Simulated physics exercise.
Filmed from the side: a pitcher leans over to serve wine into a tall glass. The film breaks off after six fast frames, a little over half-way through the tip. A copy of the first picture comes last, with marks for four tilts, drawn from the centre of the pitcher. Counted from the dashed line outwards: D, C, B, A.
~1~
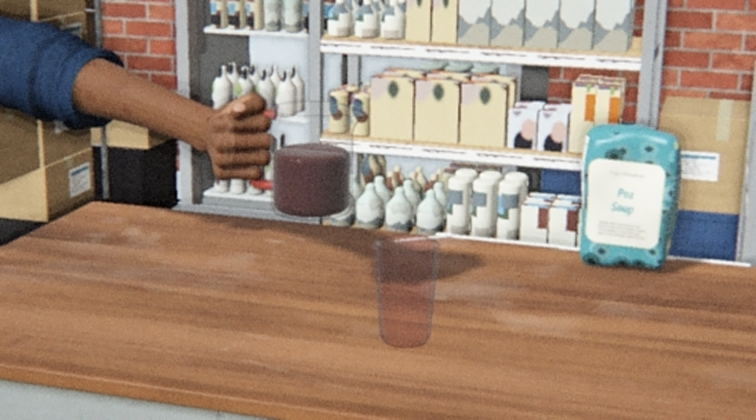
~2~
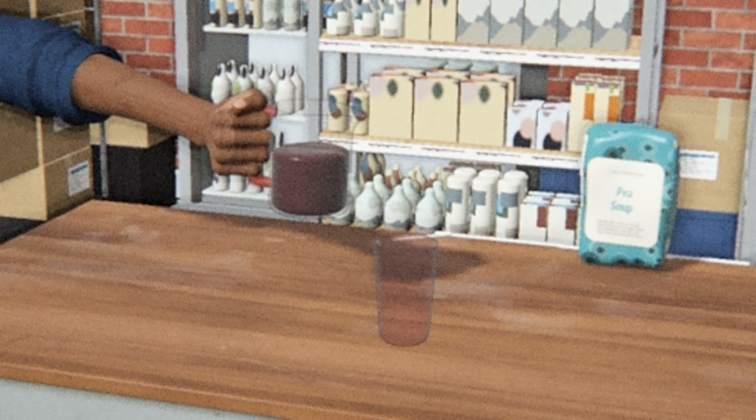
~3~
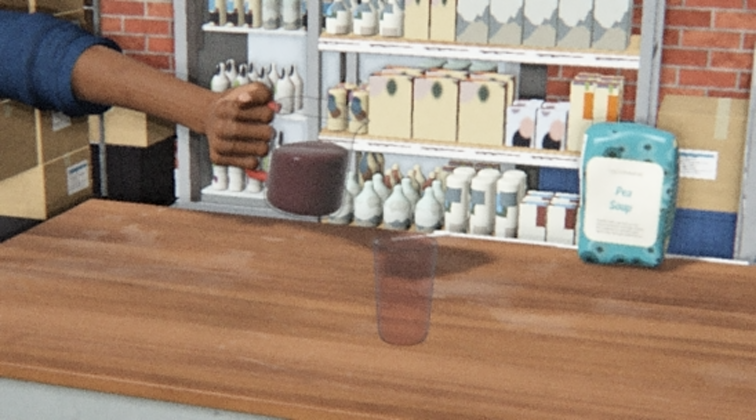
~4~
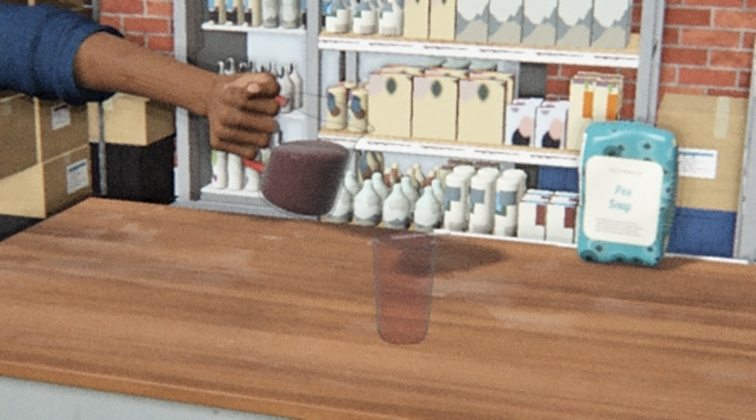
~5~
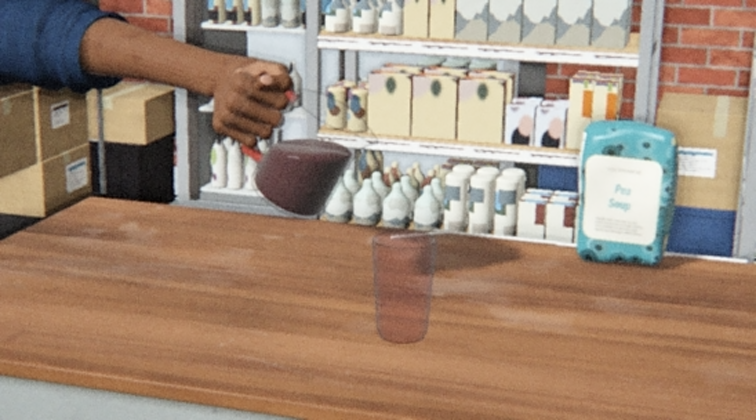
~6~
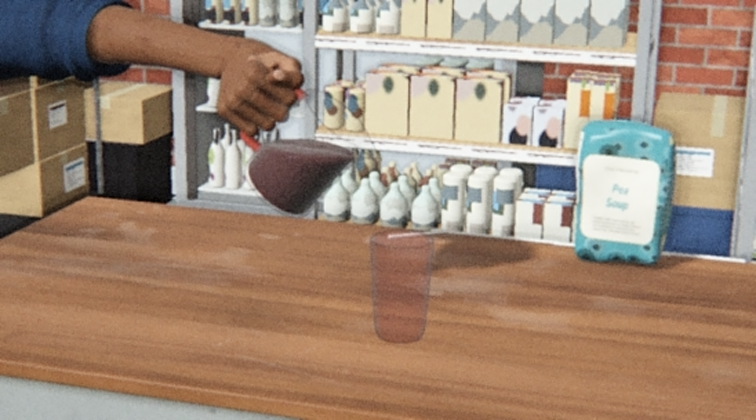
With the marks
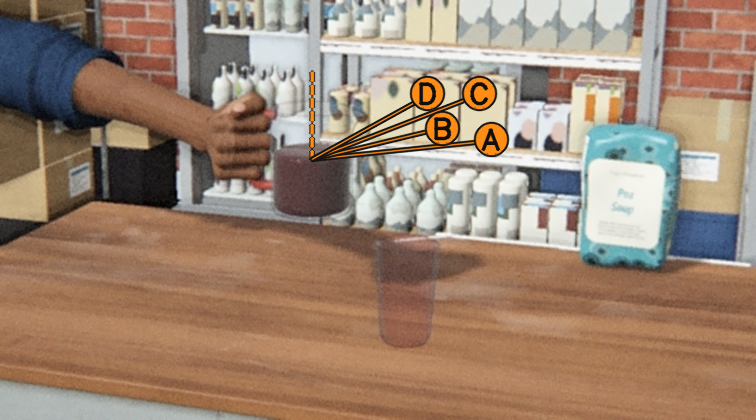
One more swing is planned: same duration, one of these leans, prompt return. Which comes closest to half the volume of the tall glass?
It is B.
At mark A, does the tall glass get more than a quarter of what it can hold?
Yes, it does.
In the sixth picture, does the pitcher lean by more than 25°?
Yes, it does.
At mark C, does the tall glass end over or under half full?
Under.
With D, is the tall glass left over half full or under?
Under.
In orange, A at (474, 142); B at (425, 132); C at (463, 100); D at (413, 103).
If A is chosen, the tall glass ends with about 68 % of what it can hold.
If B is chosen, the tall glass ends with about 52 % of what it can hold.
If C is chosen, the tall glass ends with about 33 % of what it can hold.
If D is chosen, the tall glass ends with about 18 % of what it can hold.
